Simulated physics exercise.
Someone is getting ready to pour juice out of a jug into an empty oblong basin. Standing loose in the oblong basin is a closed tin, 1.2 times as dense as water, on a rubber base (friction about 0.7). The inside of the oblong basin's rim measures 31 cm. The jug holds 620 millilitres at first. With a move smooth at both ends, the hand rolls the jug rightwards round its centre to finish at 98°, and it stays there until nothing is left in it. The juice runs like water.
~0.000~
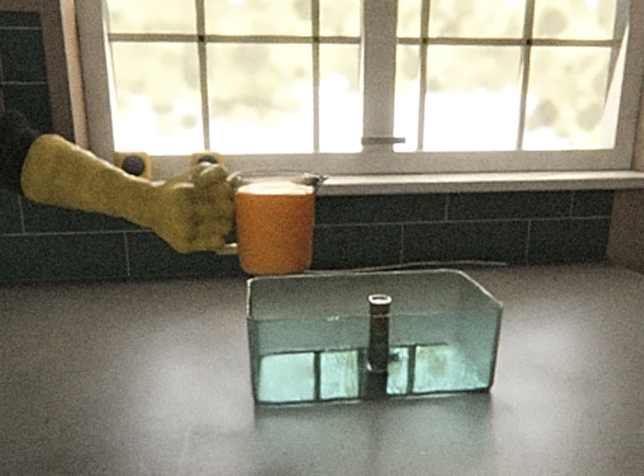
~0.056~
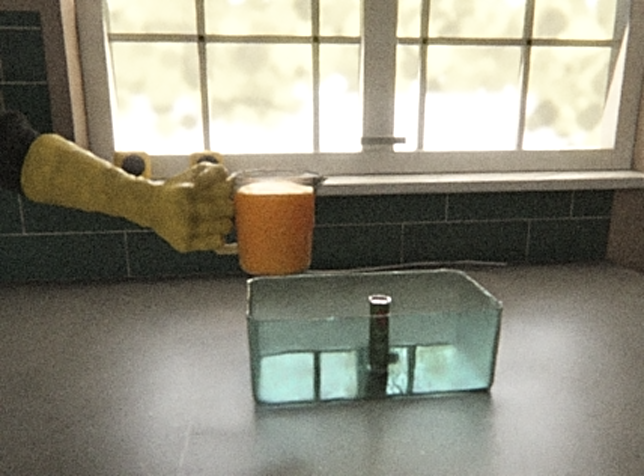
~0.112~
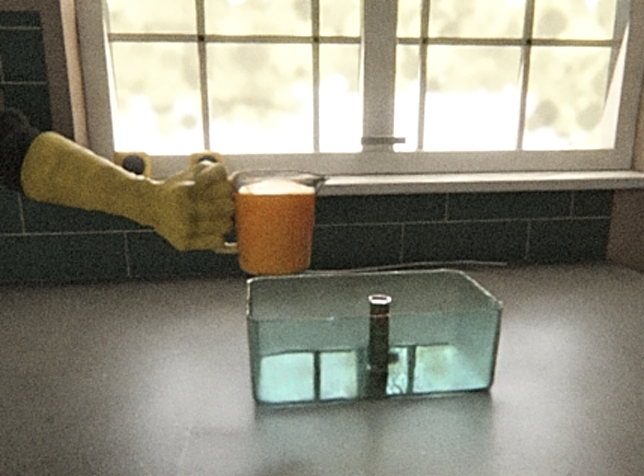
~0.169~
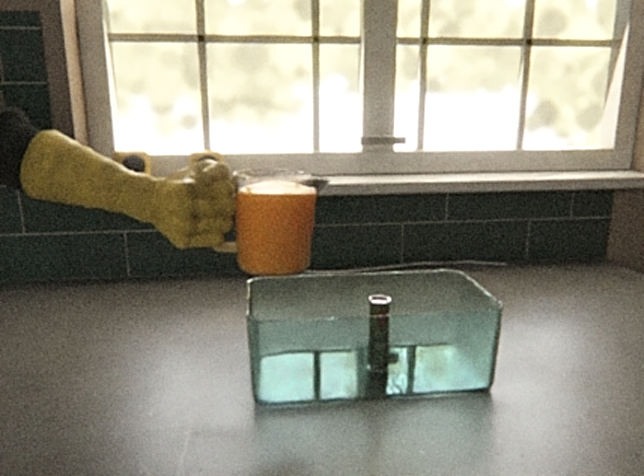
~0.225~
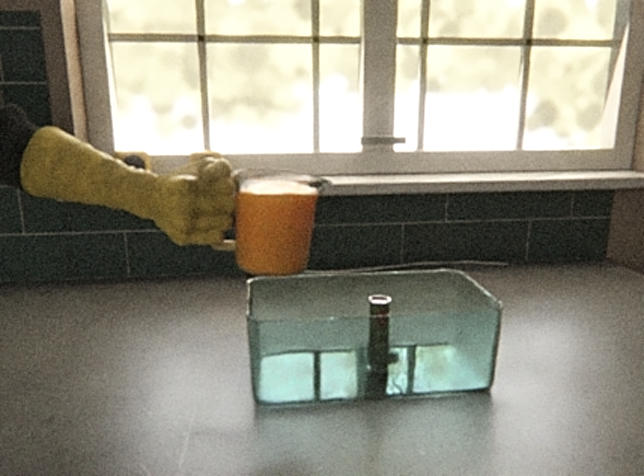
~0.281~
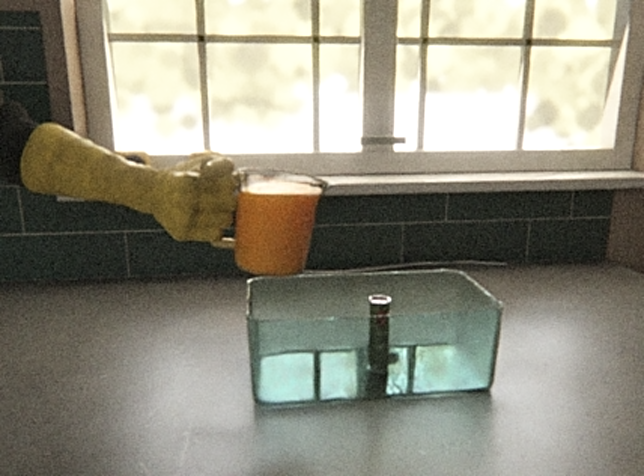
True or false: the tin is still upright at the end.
False.
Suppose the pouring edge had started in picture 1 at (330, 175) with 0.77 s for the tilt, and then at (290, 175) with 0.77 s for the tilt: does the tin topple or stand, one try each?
First it tips over; then it stays on its base.
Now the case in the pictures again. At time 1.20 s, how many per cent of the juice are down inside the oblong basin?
Value: Approx. 48 %.
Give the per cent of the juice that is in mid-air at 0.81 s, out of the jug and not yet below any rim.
Close to 10 per cent, I'd say.
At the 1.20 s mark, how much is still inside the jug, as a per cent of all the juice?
About 38 per cent.
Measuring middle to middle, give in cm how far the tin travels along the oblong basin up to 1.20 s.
Around 0 centimetres.
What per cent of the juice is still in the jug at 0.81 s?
I'd put it near 86 percent.
By 0.81 s the tilt is 53° and 86 per cent is still to pour; the tin stands where it began.
By 1.20 s the tilt is 86° and 39 per cent is still to pour; the tin stands where it began.
By 1.60 s the tilt is 98° and 5 per cent is still to pour; the tin lies on its side.
By 2.04 s the tilt is 98° and 0 per cent is still to pour; the tin lies on its side.
At rest the tin lies on its side.
